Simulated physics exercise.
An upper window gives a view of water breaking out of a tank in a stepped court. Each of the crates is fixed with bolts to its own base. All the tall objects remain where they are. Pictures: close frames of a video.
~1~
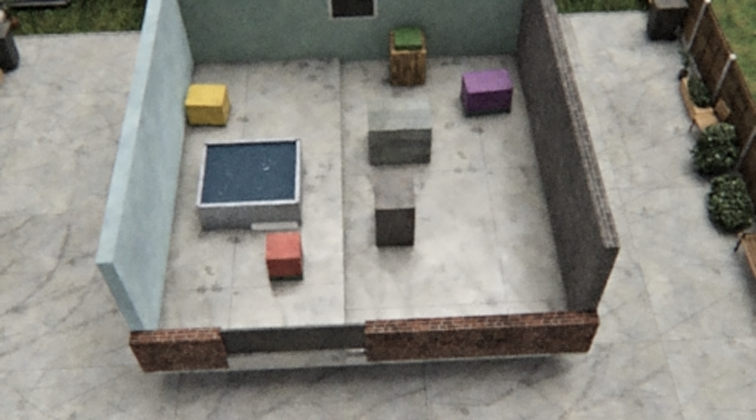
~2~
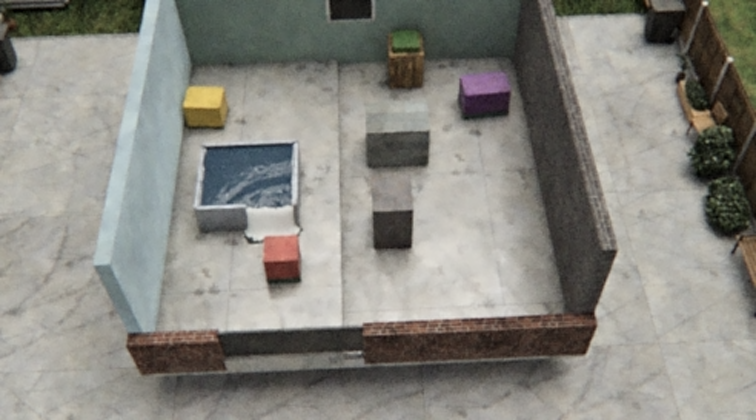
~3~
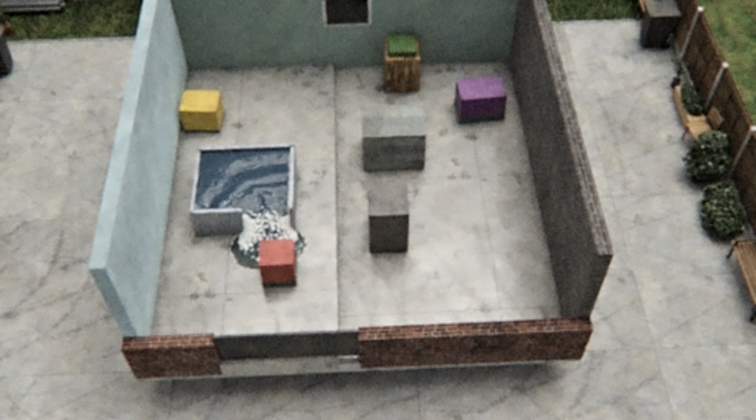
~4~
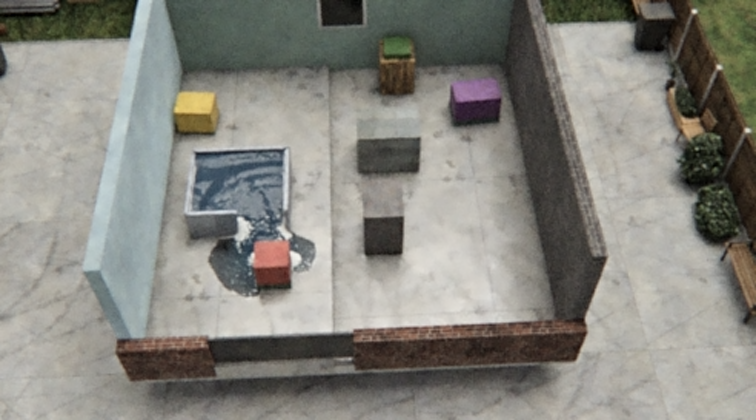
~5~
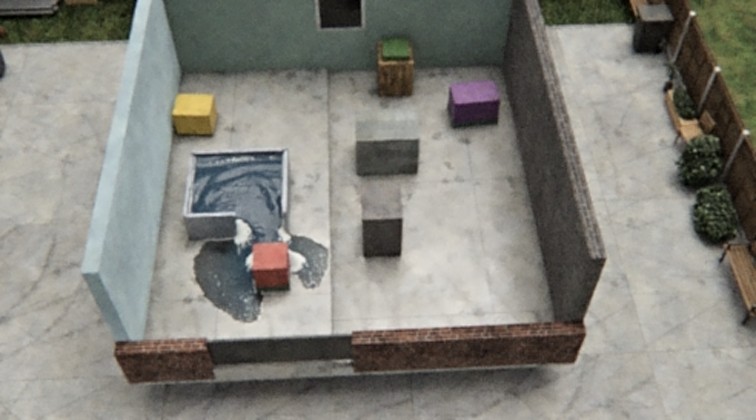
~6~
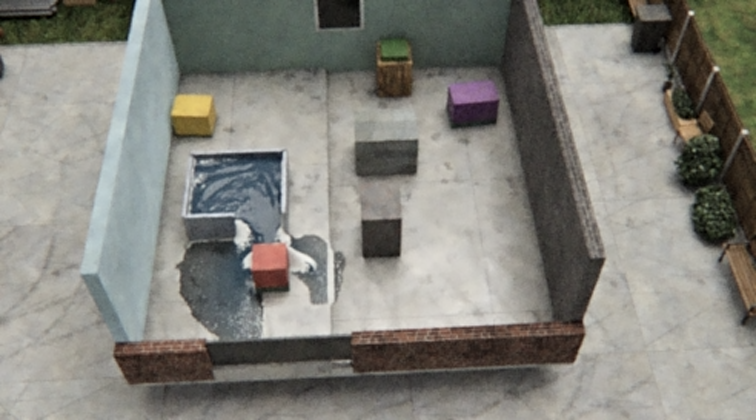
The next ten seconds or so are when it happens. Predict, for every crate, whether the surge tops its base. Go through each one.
Outcome: The purple crate is spared; the yellow crate is hit by the water; the red crate is hit by the water.
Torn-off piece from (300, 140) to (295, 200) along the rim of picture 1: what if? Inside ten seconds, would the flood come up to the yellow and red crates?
My take: The yellow crate stays clear, while the red crate stays clear.
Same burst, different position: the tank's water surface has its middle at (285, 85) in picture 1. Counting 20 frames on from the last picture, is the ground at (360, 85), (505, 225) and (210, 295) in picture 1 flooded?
First unwetted; next drenched; last drenched.
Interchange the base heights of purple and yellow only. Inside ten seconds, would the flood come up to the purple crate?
Purple: Flooded.
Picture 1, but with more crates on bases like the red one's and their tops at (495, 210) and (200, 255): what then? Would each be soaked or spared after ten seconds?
For the first position it is missed; for the second it is reached.
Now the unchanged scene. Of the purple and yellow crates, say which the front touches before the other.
Note: The crate marked yellow is first.
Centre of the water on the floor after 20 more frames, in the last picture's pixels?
I'd put my finger on (278, 262).
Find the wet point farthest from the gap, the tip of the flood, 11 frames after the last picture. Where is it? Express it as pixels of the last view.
Roughly (501, 300).
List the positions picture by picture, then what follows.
Still water in the tank at (250, 174), in the first picture.
The front is at (251, 240), out from the gap at (272, 218), in the second picture.
Water pours out at (268, 224) and has run to (245, 264), in the third picture.
The front is at (252, 294), out from the gap at (263, 226), in the fourth picture.
Water pours out at (262, 228) and has run to (242, 317), in the fifth picture.
The front is at a hidden place, out from the gap at (261, 228), in the sixth picture.
A moment on, water covers 20 % of the floor; the purple crate not reached, the yellow crate not reached, the red crate water round its plinth.
Next, water covers 30 % of the floor; the purple crate not reached, the yellow crate not reached, the red crate water round its plinth.
Then, water covers 40 % of the floor; the purple crate not reached, the yellow crate not reached, the red crate water round its plinth.
Later, water covers 55 % of the floor; the purple crate not reached, the yellow crate water round its plinth, the red crate water round its plinth.
In the end, water covers 75 % of the floor; the purple crate stayed above the water, the yellow crate was topped, the red crate was topped.
